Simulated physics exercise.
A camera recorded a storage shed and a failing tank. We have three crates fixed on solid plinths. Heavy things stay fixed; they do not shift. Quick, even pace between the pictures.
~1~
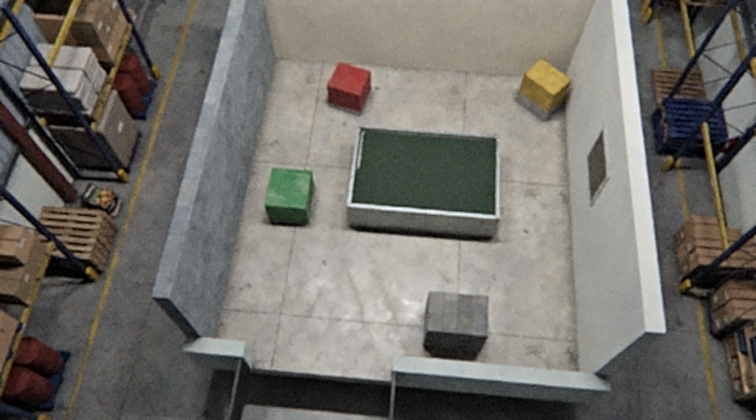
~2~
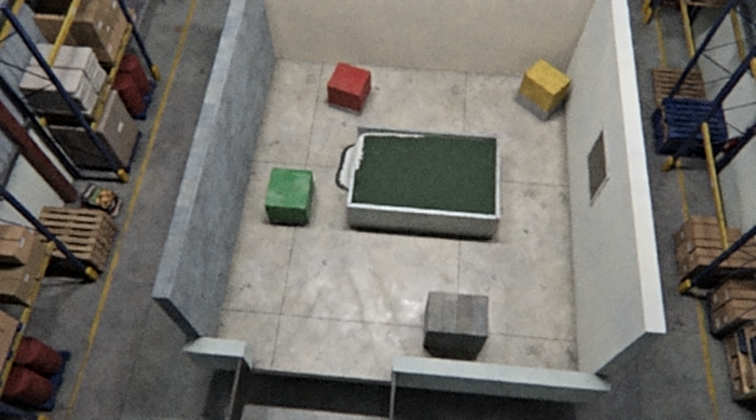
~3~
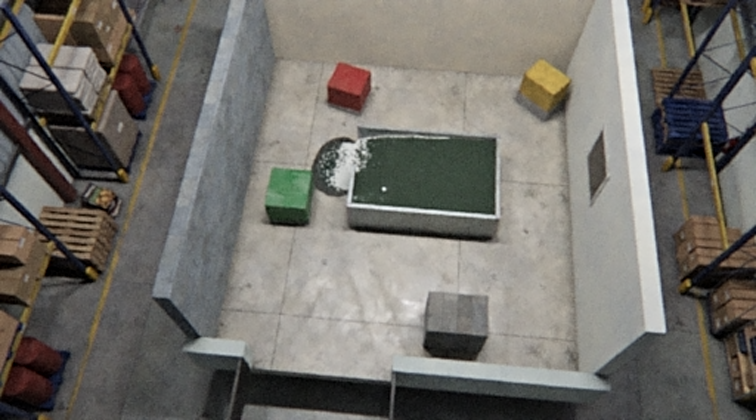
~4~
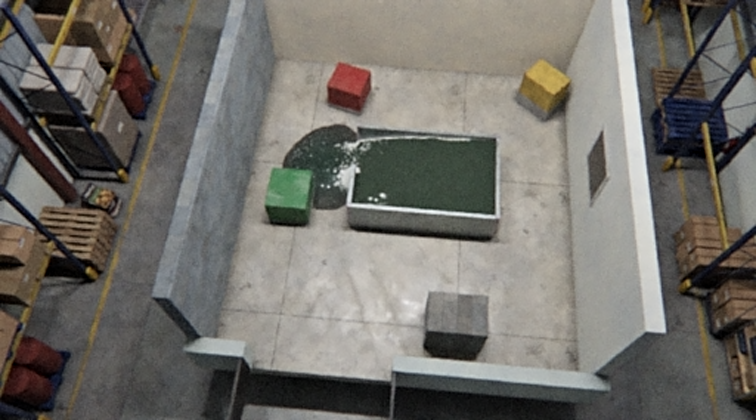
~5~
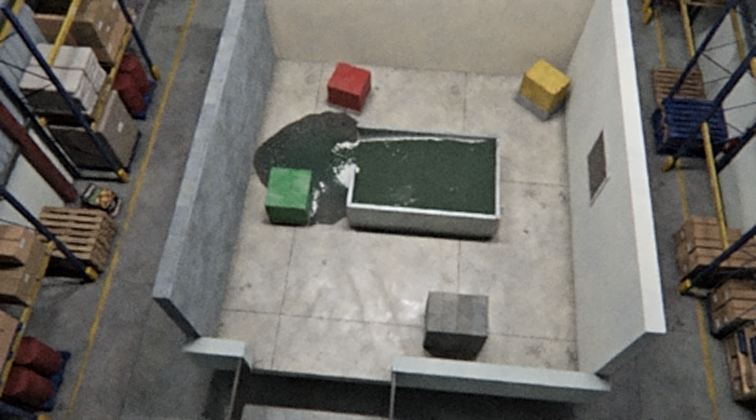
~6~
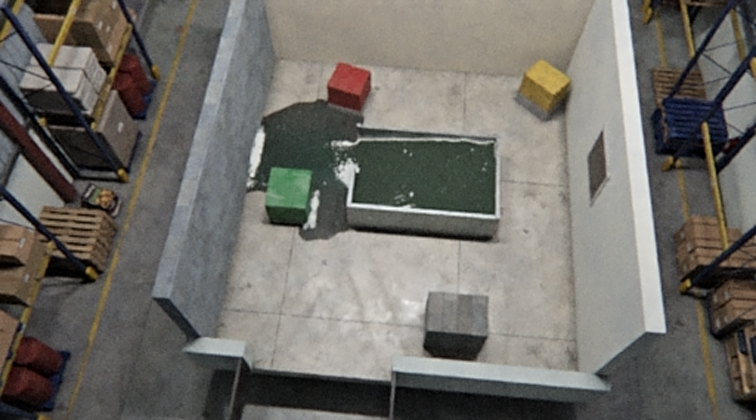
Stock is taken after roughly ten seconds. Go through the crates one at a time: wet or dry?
Result: The green crate will be left wet; the red crate will be left wet; the yellow crate will be left dry.
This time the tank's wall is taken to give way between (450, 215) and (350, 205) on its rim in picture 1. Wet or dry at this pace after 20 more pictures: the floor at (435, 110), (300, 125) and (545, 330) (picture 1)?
Place one: Spared by the leak. Place two: Spared by the leak. Place three: Reached by the flood.
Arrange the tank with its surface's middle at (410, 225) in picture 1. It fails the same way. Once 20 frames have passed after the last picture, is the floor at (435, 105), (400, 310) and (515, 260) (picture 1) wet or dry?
The first spot is inundated, the second not reached, and the third not reached.
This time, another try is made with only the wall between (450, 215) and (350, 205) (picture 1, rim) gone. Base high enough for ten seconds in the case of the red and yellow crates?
Well, the red crate is never reached, and the yellow crate is never reached as well.
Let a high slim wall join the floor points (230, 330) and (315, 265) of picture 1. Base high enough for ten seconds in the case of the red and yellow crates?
As I see it, red is reached, while yellow is untouched.
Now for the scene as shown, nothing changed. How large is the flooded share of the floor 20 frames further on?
My estimate is close to 50 per cent.
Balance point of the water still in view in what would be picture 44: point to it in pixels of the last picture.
The balance point is around (378, 166).
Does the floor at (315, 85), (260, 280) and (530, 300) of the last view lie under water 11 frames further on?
Taking the three spots one by one, I'd call them drenched, drenched and clear.
A moment on, water covers 20 % of the floor; the green crate water round its plinth, the red crate water round its plinth, the yellow crate not reached.
Next, water covers 30 % of the floor; the green crate water round its plinth, the red crate water round its plinth, the yellow crate not reached.
Then, water covers 50 % of the floor; the green crate water round its plinth, the red crate water round its plinth, the yellow crate water round its plinth.
Later, water covers 70 % of the floor; the green crate water round its plinth, the red crate water round its plinth, the yellow crate water round its plinth.
In the end, water covers 100 % of the floor; the green crate was topped, the red crate was topped, the yellow crate stayed above the water.
